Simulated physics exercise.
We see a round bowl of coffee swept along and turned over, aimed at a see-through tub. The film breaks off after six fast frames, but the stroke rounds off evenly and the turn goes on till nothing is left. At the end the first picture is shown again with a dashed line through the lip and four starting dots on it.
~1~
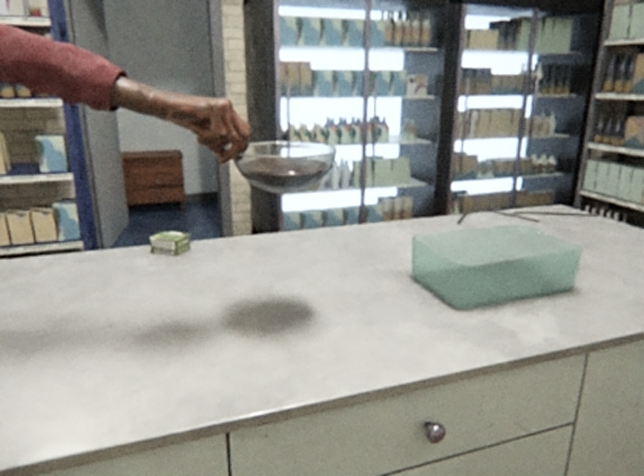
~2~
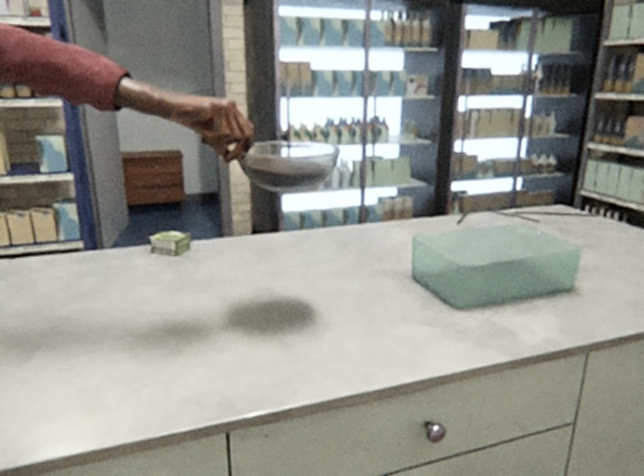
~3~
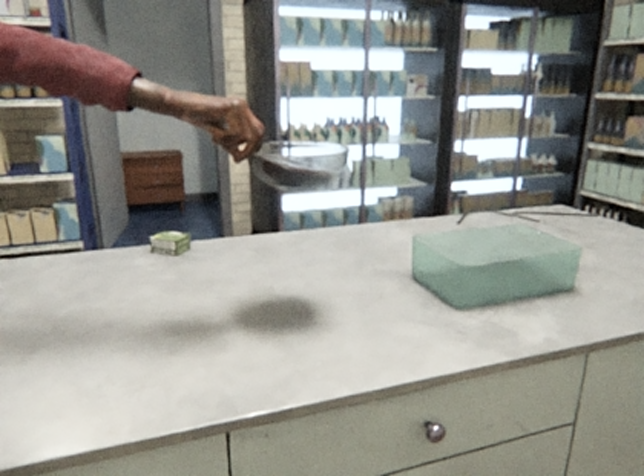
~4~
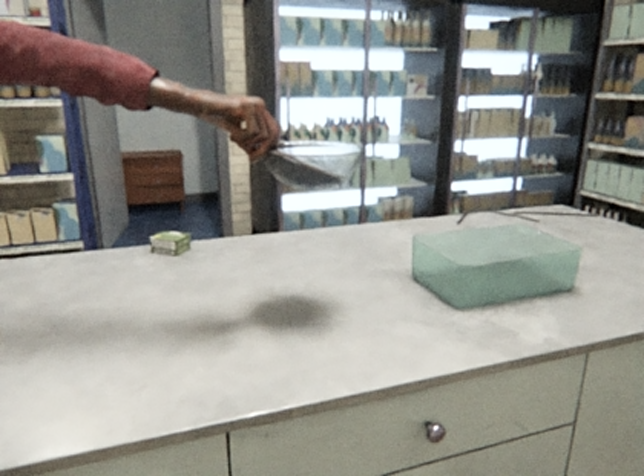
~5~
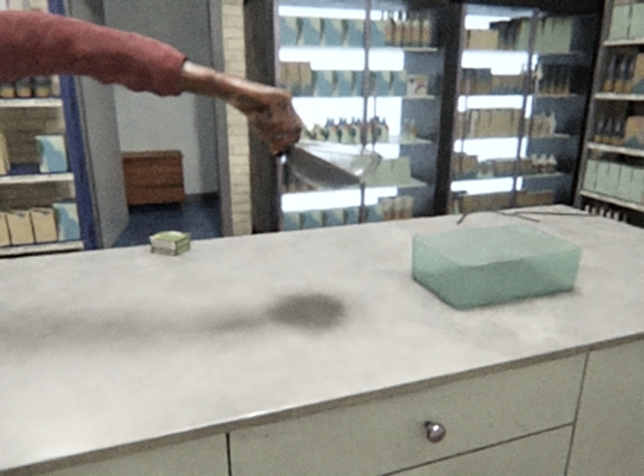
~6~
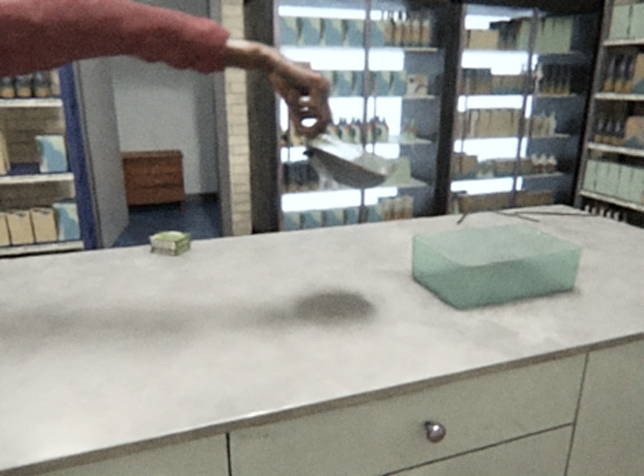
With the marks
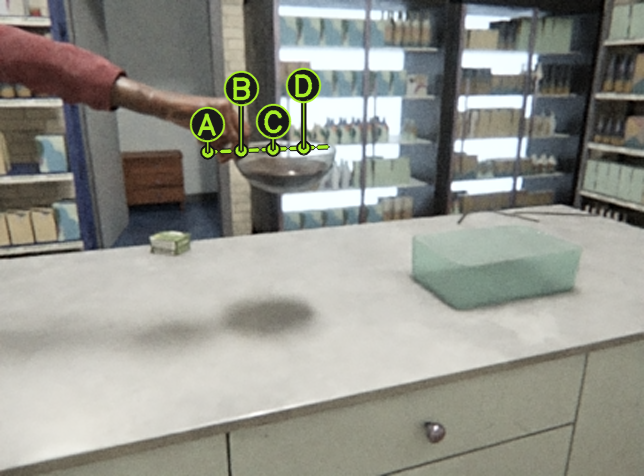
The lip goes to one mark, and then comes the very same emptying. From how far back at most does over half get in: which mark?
It is D.
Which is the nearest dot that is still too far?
It is C.
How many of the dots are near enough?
One of them.
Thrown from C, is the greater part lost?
Yes, it does.
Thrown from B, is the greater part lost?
Yes, it does.
On the marked copy, A at (207, 152); B at (241, 150); C at (273, 149); D at (303, 147).
For dot A, about 0 % lands in the tub, 100 % falls short.
For dot B, about 0 % lands in the tub, 99 % falls short.
For dot C, about 30 % lands in the tub, 64 % falls short and 6 % goes beside or beyond.
For dot D, about 66 % lands in the tub, 22 % falls short and 12 % goes beside or beyond.
